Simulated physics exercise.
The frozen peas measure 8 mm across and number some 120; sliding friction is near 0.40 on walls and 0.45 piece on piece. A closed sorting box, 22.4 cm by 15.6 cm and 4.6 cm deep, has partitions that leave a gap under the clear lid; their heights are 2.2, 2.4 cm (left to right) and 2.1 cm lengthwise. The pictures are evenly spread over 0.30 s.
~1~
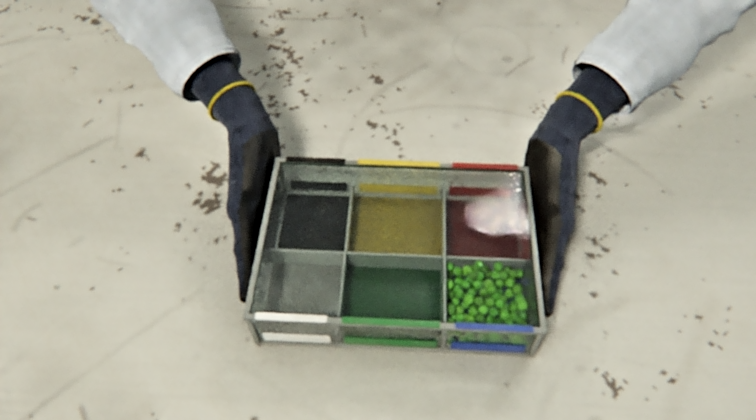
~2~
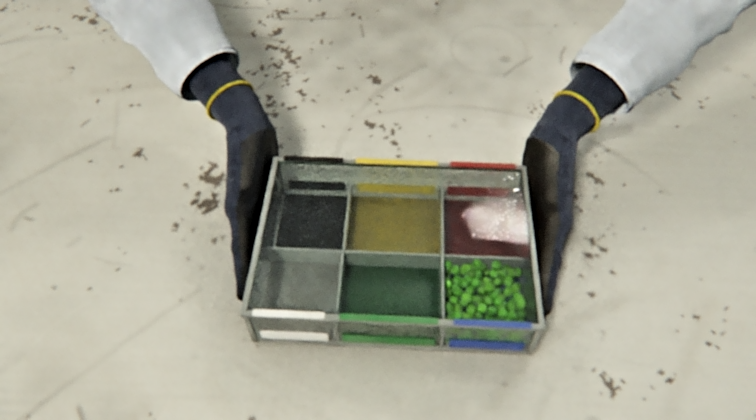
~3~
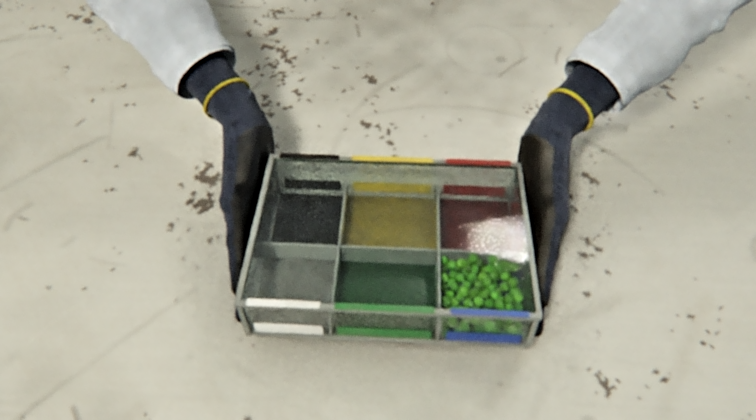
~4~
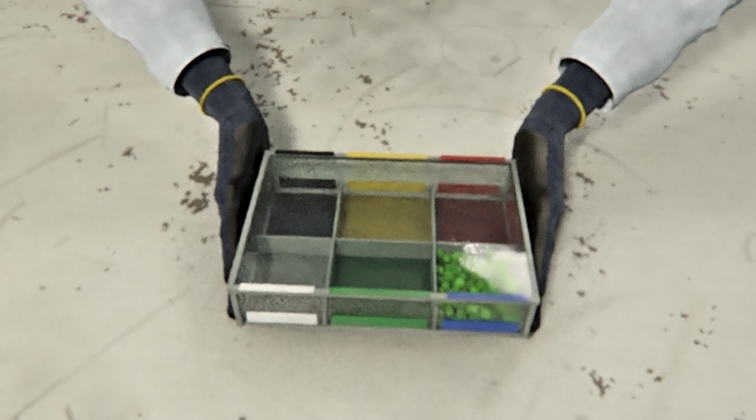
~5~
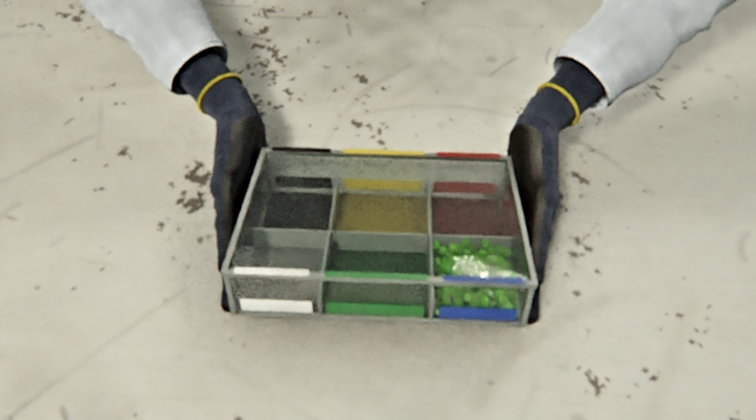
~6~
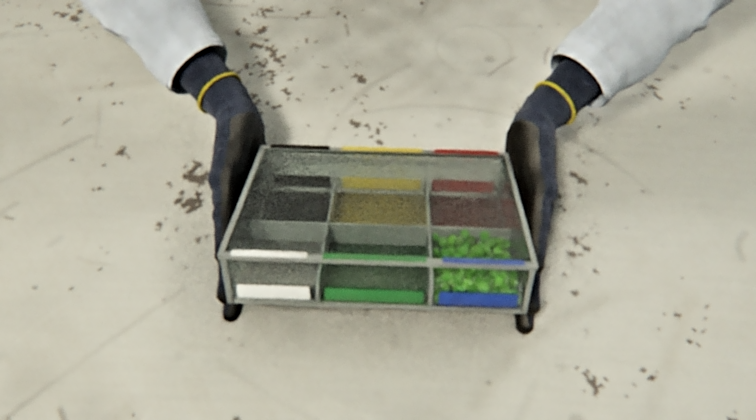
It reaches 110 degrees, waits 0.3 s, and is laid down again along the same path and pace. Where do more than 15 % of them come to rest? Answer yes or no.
Red: Yes, blue: No, green: No, yellow: Yes, white: No, black: No.
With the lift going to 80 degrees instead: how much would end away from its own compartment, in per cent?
Some 25 per cent.
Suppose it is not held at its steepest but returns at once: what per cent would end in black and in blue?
Then: Black 0, blue 0.
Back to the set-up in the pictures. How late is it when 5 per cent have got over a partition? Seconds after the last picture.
At about 0.85 s.
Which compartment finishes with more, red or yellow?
The red compartment.
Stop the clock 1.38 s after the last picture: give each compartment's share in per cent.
Red 80, blue 0, green 0, yellow 20, white 0, black 0.
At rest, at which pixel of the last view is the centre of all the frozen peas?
Around (452, 208).
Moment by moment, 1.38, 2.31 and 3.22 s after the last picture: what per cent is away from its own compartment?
About 100, 100, 100.
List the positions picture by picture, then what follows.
The first picture shows box tilt 0 degrees, front corners at (249, 315) and (540, 329); blue 100 %.
The second picture shows box tilt 1 degrees, front corners at (247, 312) and (539, 325).
The third picture shows box tilt 5 degrees, front corners at (241, 302) and (536, 315), lowest corner left back.
The fourth picture shows box tilt 9 degrees, front corners at (233, 287) and (533, 299), lowest corner left back.
The fifth picture shows box tilt 14 degrees, front corners at (228, 271) and (531, 282), lowest corner left back.
The sixth picture shows box tilt 19 degrees, front corners at (225, 254) and (532, 265), lowest corner left back; blue 100 %.
Then, 1.38 s after the last picture, tilt 110 degrees; red 80 %, yellow 20 %.
Then, 2.31 s after the last picture, tilt 55 degrees; red 75 %, yellow 20 %.
Then, 3.22 s after the last picture, tilt 0 degrees; red 75 %, yellow 25 %.
In the end, red 75 %, blue 0 %, green 0 %, yellow 25 %, white 0 %, black 0 %.
